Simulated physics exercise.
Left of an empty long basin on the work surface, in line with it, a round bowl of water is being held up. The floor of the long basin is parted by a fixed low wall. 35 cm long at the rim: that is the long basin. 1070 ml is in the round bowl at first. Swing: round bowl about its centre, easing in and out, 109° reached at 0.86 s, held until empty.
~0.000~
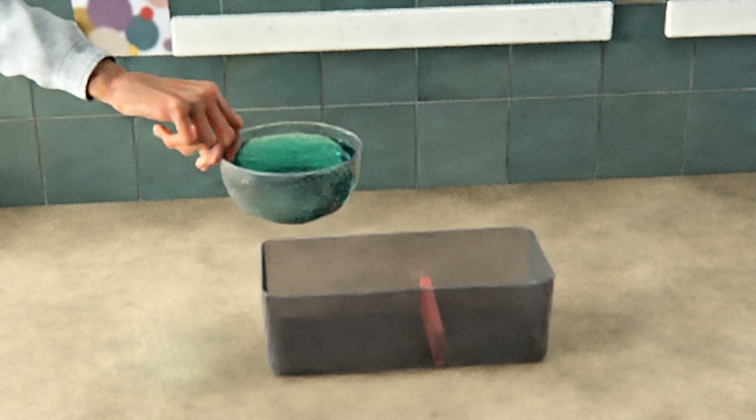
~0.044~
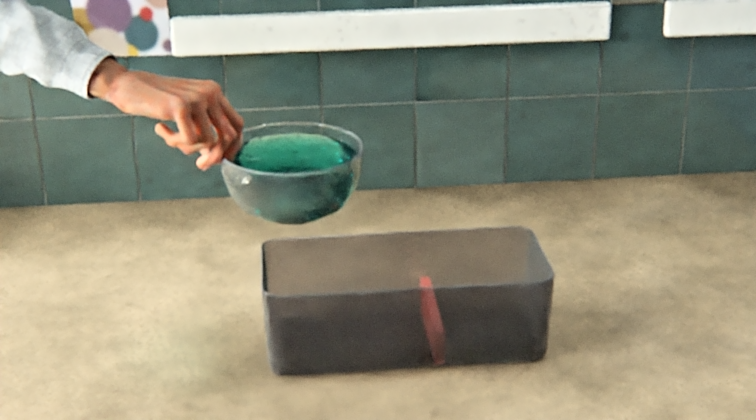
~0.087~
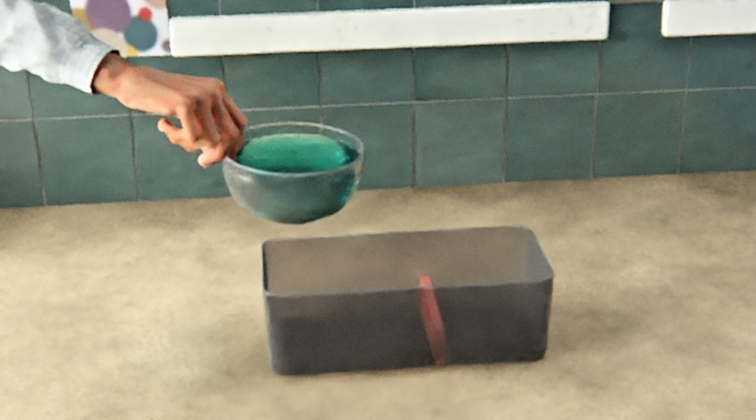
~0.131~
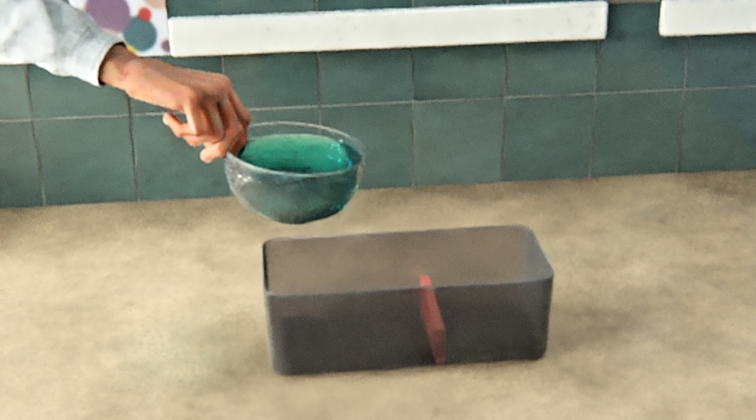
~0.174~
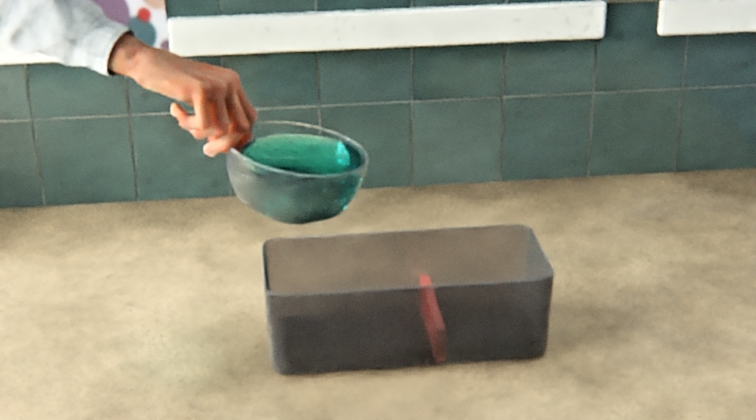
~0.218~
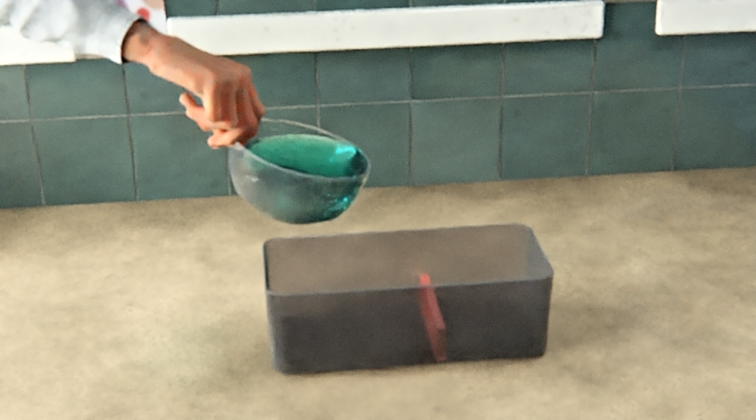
A hand slowly tilts a round bowl of green water rightward above a long basin.
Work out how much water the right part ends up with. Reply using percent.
I would put it at 23 per cent.
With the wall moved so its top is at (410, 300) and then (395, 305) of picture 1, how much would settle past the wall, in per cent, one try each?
I'd say 45 percent on the first go, 65 percent on the next.
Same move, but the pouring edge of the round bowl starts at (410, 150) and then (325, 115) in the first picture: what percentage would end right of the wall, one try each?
65 in a hundred, followed by 10 in a hundred.
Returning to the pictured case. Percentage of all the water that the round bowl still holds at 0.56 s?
About 32 per cent.
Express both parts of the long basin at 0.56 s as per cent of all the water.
Left roughly 22, right roughly 10.
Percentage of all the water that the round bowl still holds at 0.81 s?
About 1 per cent.
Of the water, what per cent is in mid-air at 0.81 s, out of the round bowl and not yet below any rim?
Roughly 6 %.
By 0.56 s the tilt is 80° and 33 per cent is still to pour, 22 is left of the wall and 9 right of it.
By 0.81 s the tilt is 108° and 1 per cent is still to pour, 75 is left of the wall and 17 right of it.
By 1.07 s the tilt is 109° and 0 per cent is still to pour, 72 is left of the wall and 22 right of it.
By 1.36 s the tilt is 109° and 0 per cent is still to pour, 71 is left of the wall and 23 right of it.
At rest 71 per cent lies left of the wall, 23 right of it and 6 outside.
